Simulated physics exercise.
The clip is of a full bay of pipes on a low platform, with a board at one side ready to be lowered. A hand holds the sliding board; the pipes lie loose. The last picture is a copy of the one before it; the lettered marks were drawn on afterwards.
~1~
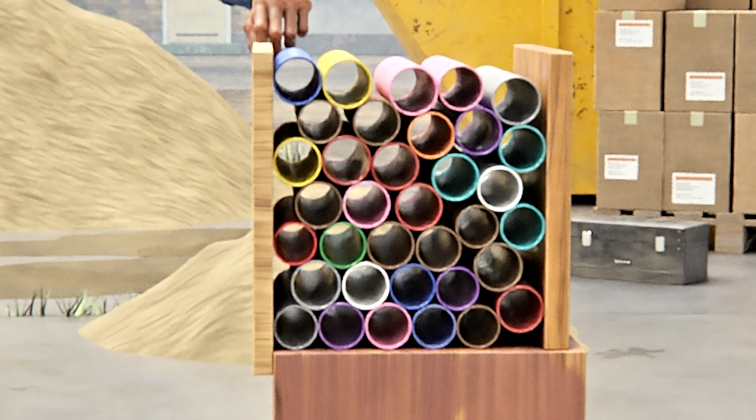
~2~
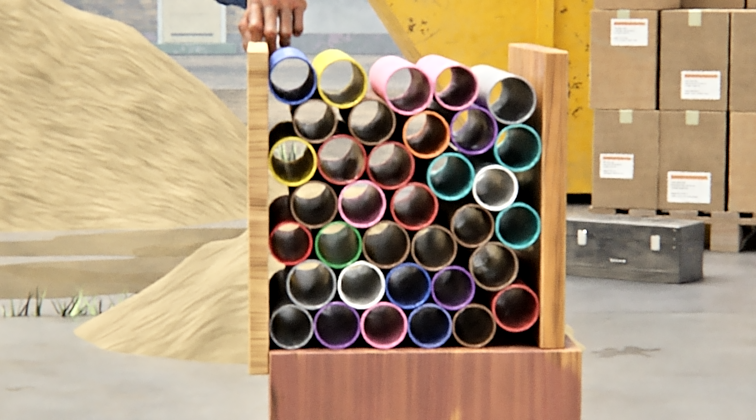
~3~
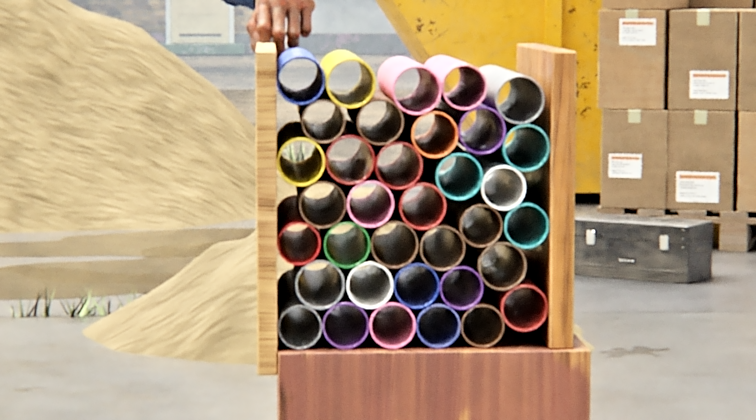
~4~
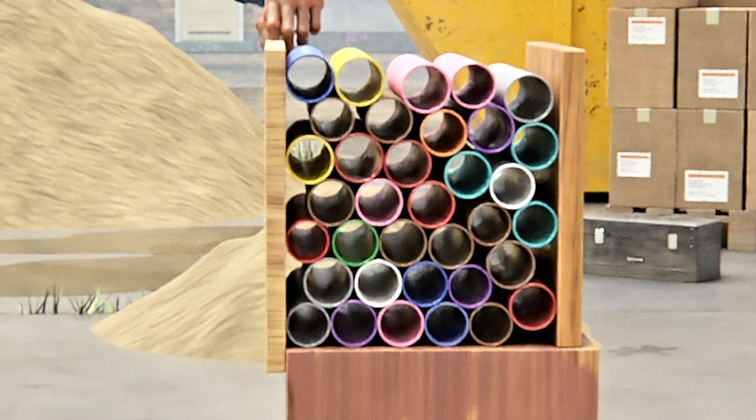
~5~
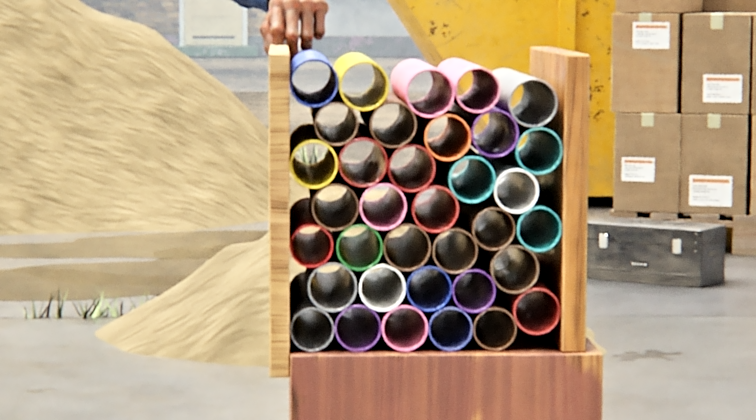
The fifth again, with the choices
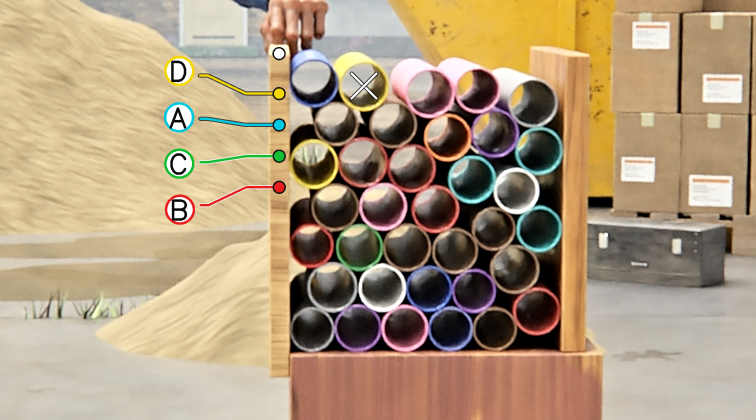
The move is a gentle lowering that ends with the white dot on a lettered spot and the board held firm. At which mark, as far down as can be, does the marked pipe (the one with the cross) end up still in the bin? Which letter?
The last mark within the limit is B.
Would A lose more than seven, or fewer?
Fewer than seven.
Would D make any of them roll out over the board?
No, at D.
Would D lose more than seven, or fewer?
At D, fewer than seven.
On the marked copy, A at (279, 125); B at (279, 187); C at (279, 157); D at (279, 93); the cross at (364, 86); the white dot at (279, 53).
Taking B. A third of the way, top of the board (289, 118).
Two thirds of the way, top of the board (289, 186).
When it is over, top of the board (289, 186), one out over the board, the crossed one still inside.
As for the rest, A keeps the crossed one inside; C keeps the crossed one inside; D keeps the crossed one inside.
